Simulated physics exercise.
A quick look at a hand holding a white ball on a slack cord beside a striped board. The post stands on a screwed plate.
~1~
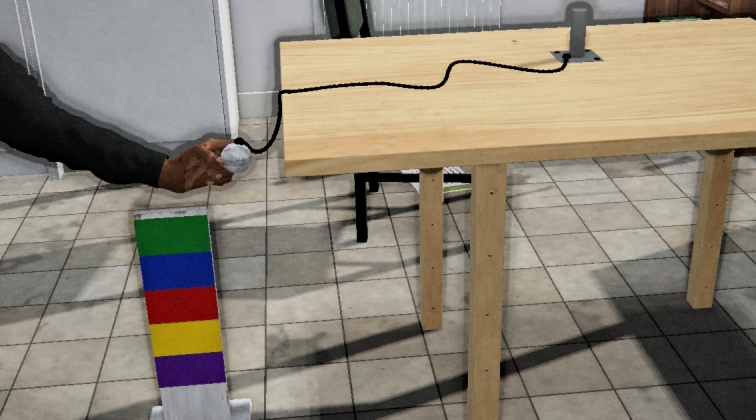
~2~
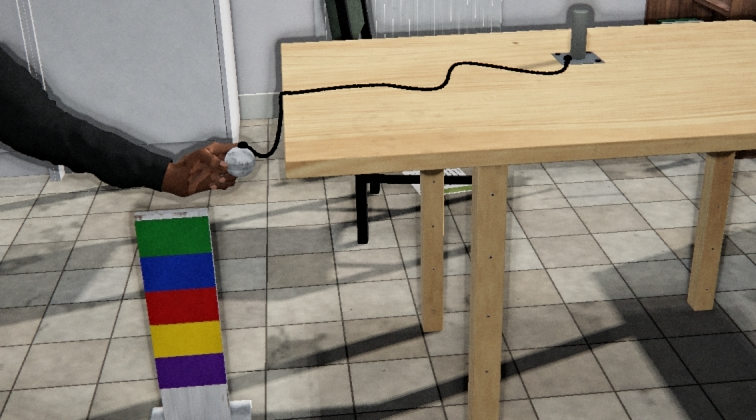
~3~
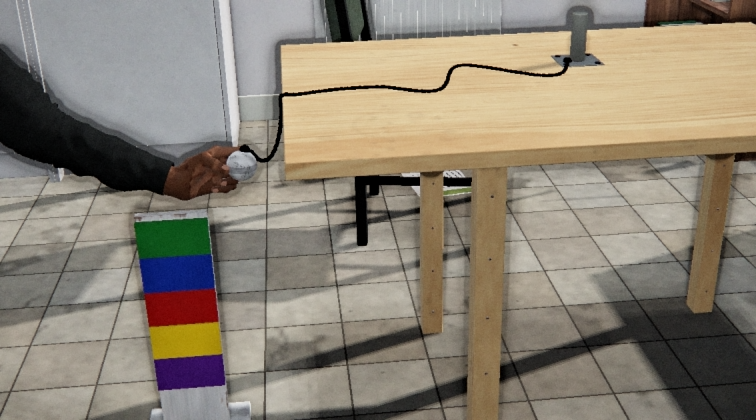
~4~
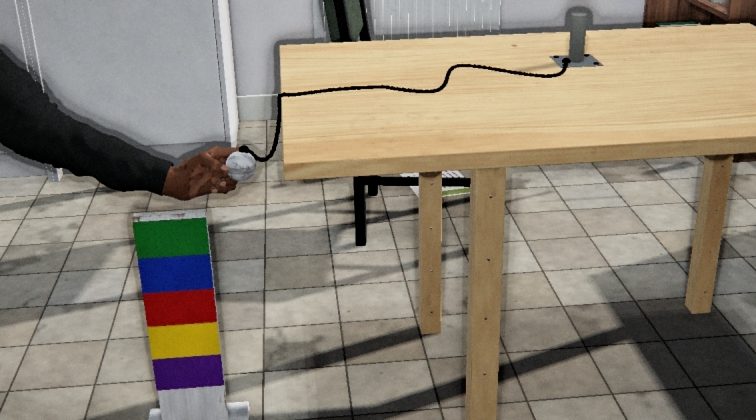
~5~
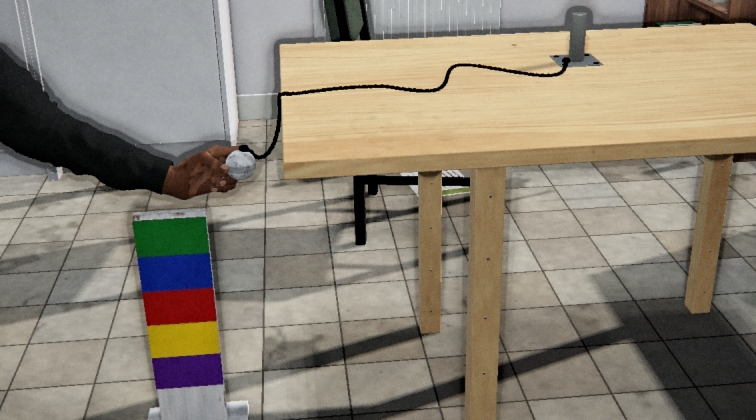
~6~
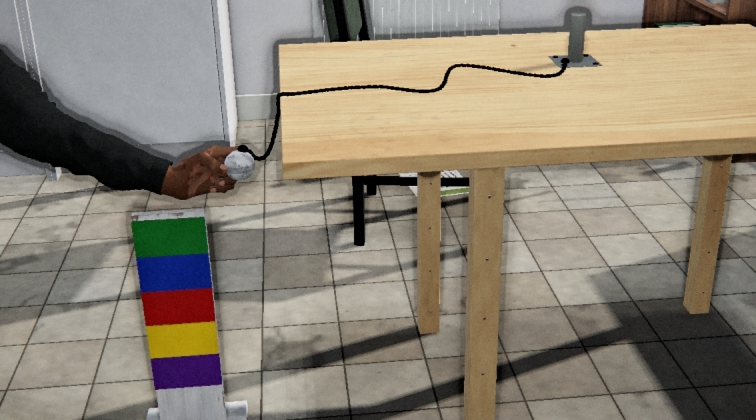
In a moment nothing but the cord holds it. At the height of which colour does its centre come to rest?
Its middle rests at the red band.
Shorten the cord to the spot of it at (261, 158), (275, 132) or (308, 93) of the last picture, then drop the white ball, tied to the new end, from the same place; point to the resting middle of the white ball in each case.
The places are (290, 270), (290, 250) and (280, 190).
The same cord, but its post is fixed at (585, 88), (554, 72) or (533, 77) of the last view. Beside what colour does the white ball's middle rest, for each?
One after the other, yellow; yellow; purple.
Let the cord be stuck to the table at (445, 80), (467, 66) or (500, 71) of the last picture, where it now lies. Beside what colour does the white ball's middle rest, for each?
In that order: Green; blue; blue.
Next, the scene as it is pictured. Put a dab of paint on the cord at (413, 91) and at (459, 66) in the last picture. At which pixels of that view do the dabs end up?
At (310, 91), then (419, 78).
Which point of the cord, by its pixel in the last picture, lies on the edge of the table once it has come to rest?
Near (384, 87).
Soon after, ball near (258, 303); level with red.
Then, ball near (313, 280); level with red.
Further on, ball near (283, 295); level with red.
At rest, ball near (292, 293); level with red. The red one.
